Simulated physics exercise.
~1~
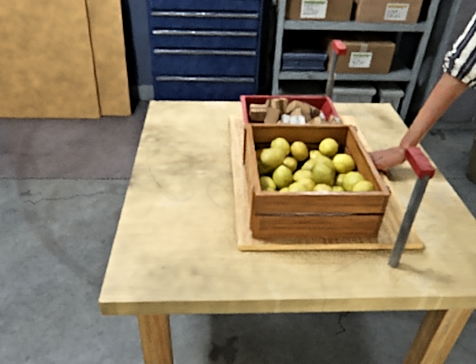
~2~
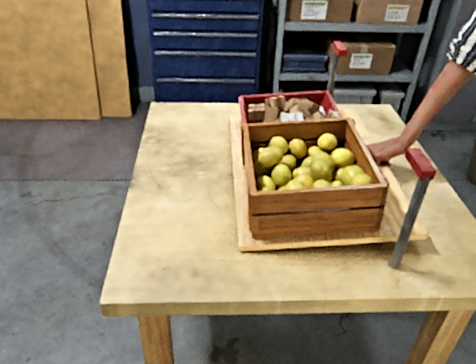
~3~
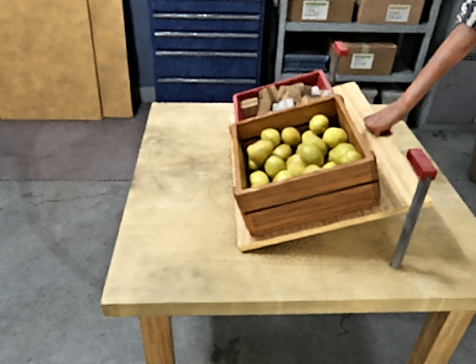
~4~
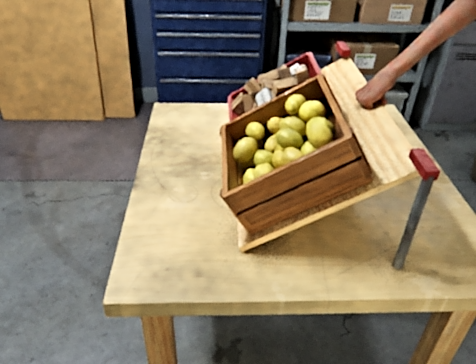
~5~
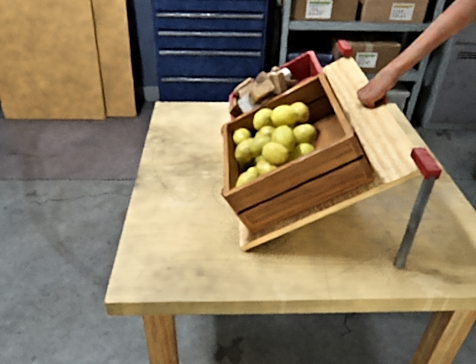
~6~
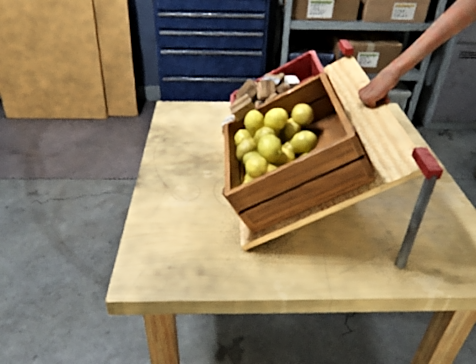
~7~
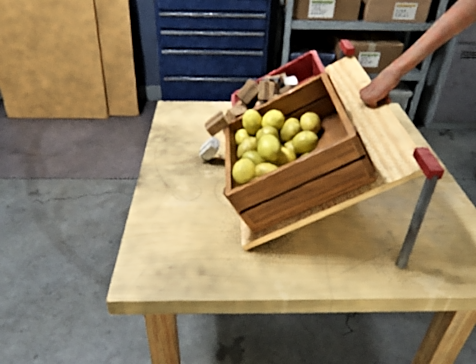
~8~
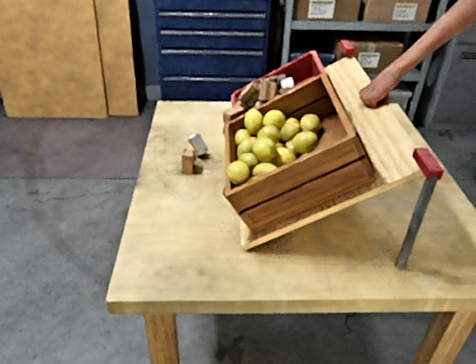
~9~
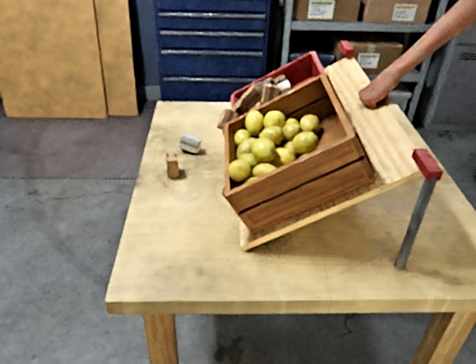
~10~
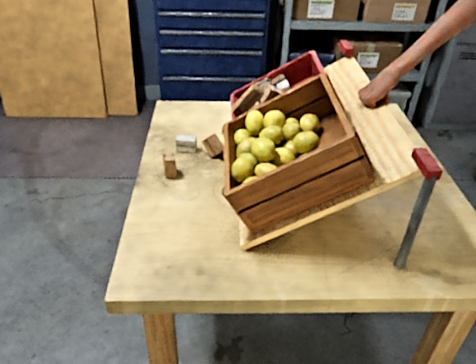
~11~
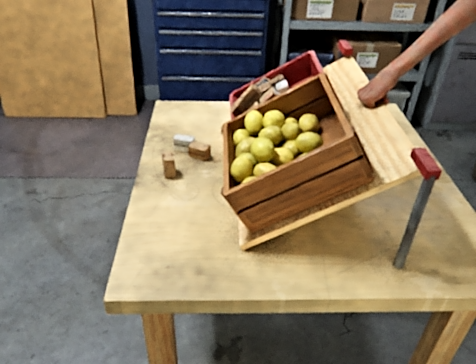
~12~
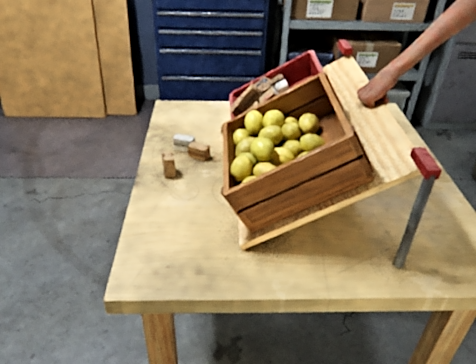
A pale board holding a wooden tray of yellow-green lemons and, behind it, a red tray of small brown and white parcels lies on a light wooden table in a workshop, seen from slightly above. Blue drawers and shelves of cardboard boxes stand behind. A hand at the right quickly lifts the board's right end, tipping both trays down to the left until the board halts steeply beside red-topped posts. The lemons shift inside their tray but stay in. A few parcels spill over the red tray's lower end, tumble left and settle on the table, while the hand keeps the board raised.
